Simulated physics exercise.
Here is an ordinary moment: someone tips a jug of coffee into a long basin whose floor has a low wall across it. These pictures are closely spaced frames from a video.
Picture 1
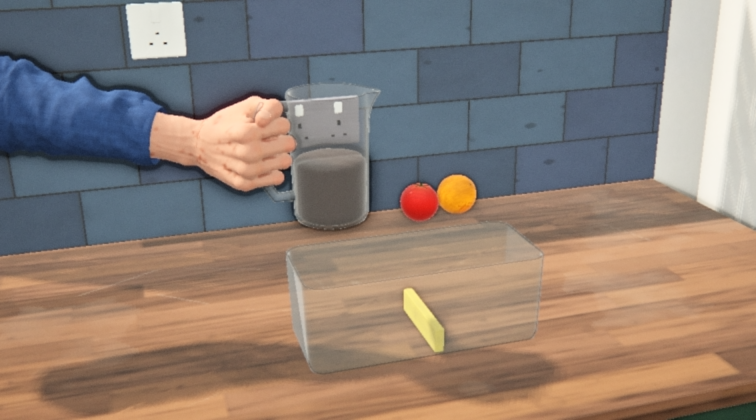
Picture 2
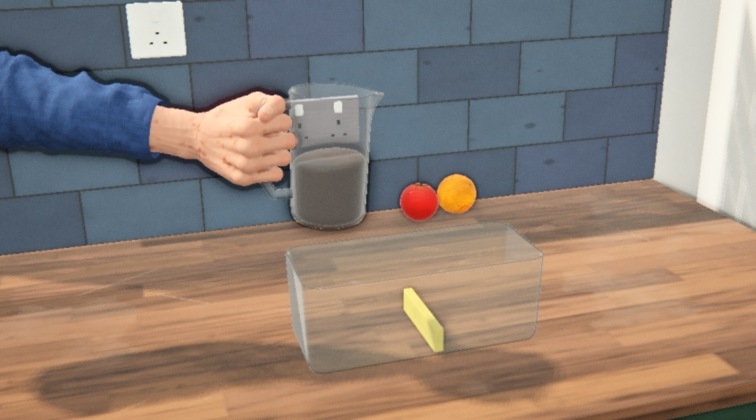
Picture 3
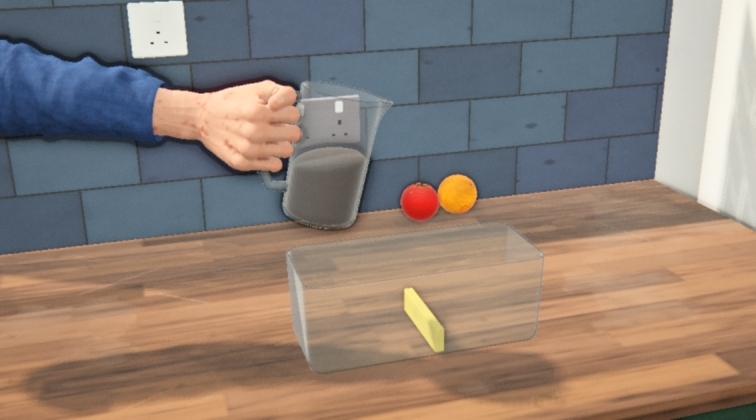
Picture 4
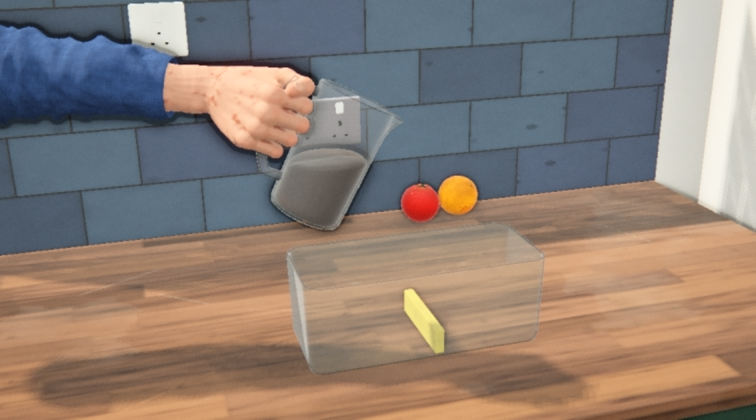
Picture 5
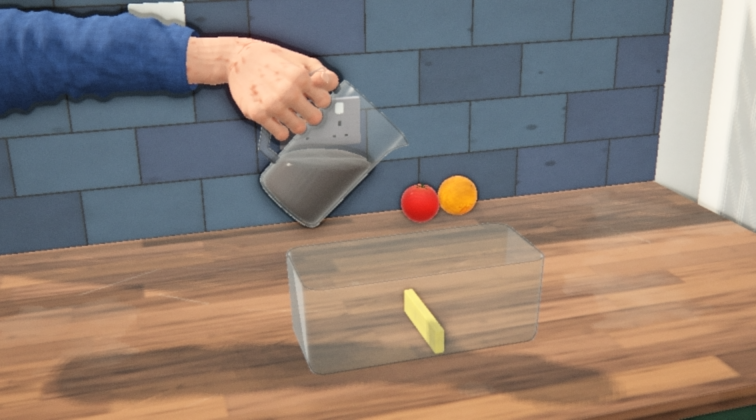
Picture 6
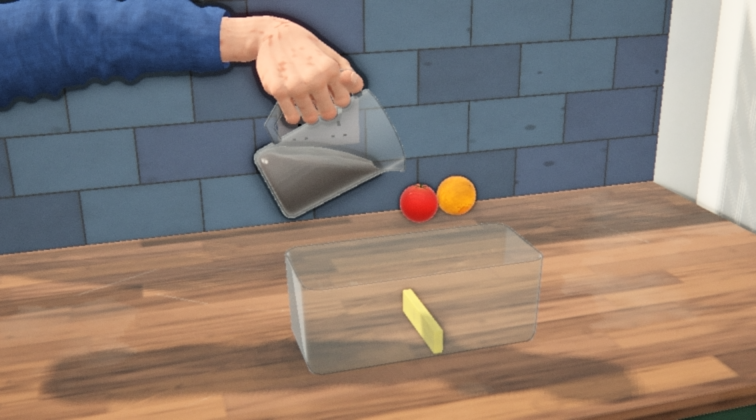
We see a blue-sleeved arm gripping a jug of dark liquid behind a clear long basin with a low yellow wall inside, and the hand rises and moves right, tilting the jug steadily further to the right.
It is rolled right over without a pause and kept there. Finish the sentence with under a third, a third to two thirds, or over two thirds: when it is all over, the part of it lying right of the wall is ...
... a third to two thirds.
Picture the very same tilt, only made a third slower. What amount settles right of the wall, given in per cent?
Close to 65 out of every hundred.
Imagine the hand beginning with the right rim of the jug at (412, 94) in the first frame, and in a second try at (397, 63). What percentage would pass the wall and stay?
85 %, then 85 %.
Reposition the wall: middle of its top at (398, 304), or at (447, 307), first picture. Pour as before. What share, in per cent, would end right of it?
First try close to 90 percent, second try close to 10 percent.
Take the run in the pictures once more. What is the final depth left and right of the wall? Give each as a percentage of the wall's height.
About 30 left, about 40 right.
A moment on, the jug is tipped right over and 57 per cent is still to pour, 11 is left of the wall and 5 right of it.
Next, the jug is tipped right over and 7 per cent is still to pour, 37 is left of the wall and 48 right of it.
Then the jug is tipped right over and 0 per cent is still to pour, 43 is left of the wall and 56 right of it.
Later the jug is tipped right over and 0 per cent is still to pour, 43 is left of the wall and 56 right of it.
At rest 43 per cent lies left of the wall, 56 right of it and 1 outside.
